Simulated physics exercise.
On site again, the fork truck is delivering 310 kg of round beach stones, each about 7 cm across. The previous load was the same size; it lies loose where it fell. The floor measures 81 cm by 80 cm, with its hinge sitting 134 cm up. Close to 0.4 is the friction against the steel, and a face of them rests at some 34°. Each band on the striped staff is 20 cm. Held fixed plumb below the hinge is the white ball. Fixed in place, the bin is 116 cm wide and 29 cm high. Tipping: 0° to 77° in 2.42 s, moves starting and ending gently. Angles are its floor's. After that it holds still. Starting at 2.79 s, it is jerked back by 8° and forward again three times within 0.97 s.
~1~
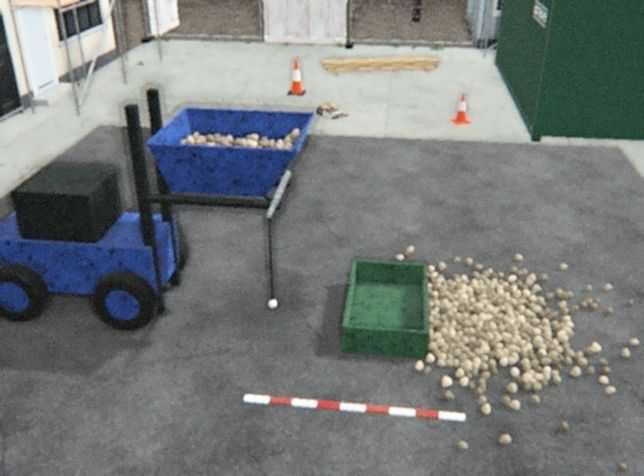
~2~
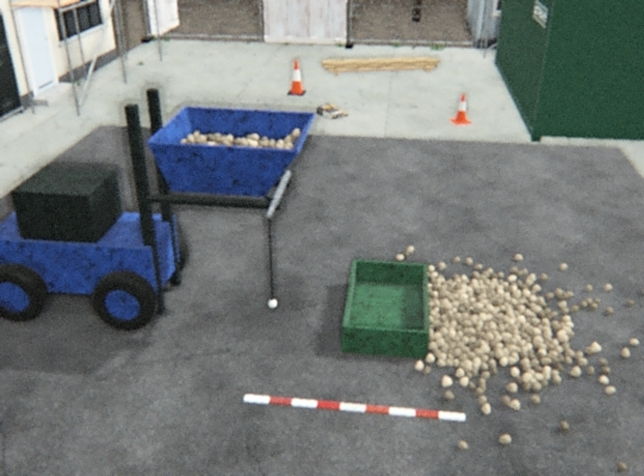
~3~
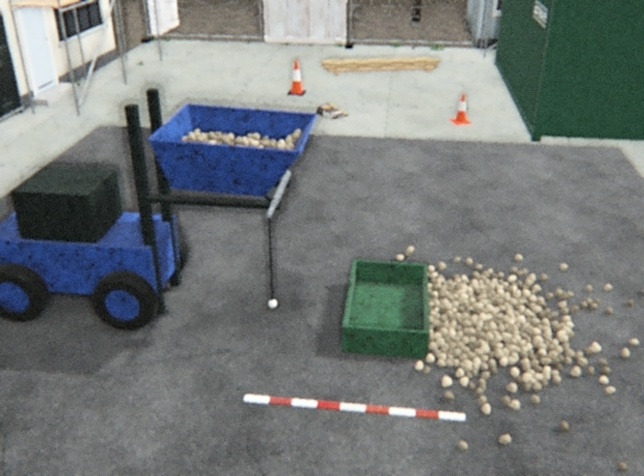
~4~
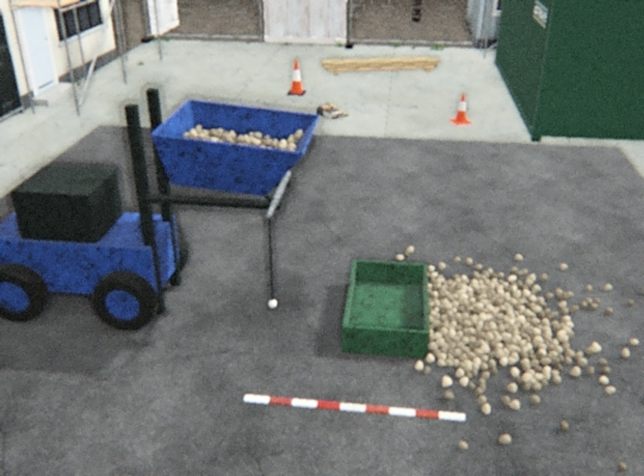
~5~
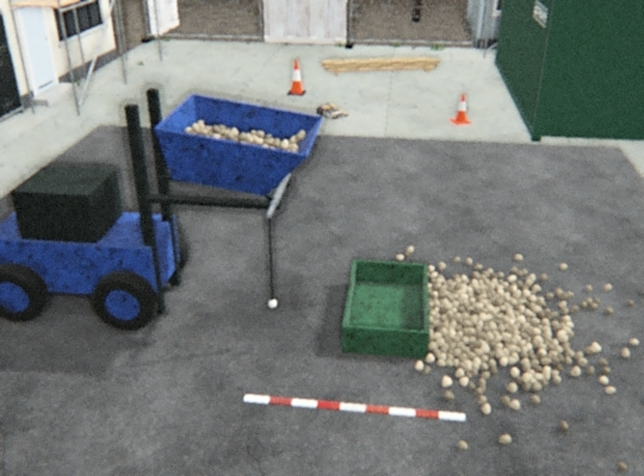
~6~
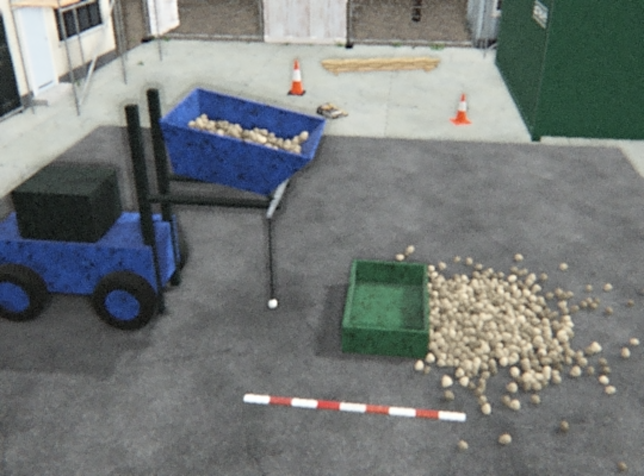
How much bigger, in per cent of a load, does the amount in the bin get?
About 86 per cent bigger.
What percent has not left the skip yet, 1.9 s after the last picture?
About 35 percent is still in there.
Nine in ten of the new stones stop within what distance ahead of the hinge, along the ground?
It's roughly 140 cm ahead of it.
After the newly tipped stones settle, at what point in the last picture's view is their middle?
The middle lies near (398, 307) in the last picture.
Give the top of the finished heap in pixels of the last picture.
Peak pixel: Approx. (410, 293).
Then, 1.2 s after the last picture the floor is at 65°; in per cent of one load, 100 in the skip, 99 beside or beyond the bin; the foremost stones are at (638, 328).
Then, 1.9 s after the last picture the floor is at 77°; in per cent of one load, 33 in the skip, 62 in the bin, 104 beside or beyond the bin; the foremost stones are at (638, 328).
Then, 3.6 s after the last picture the floor is at 77°; in per cent of one load, 0 in the skip, 86 in the bin, 112 beside or beyond the bin; the foremost stones are at (638, 328).
Then, 6.1 s after the last picture the floor is at 77°; in per cent of one load, 0 in the skip, 86 in the bin, 112 beside or beyond the bin; the foremost stones are at (638, 328). Net gain in the bin, 86.
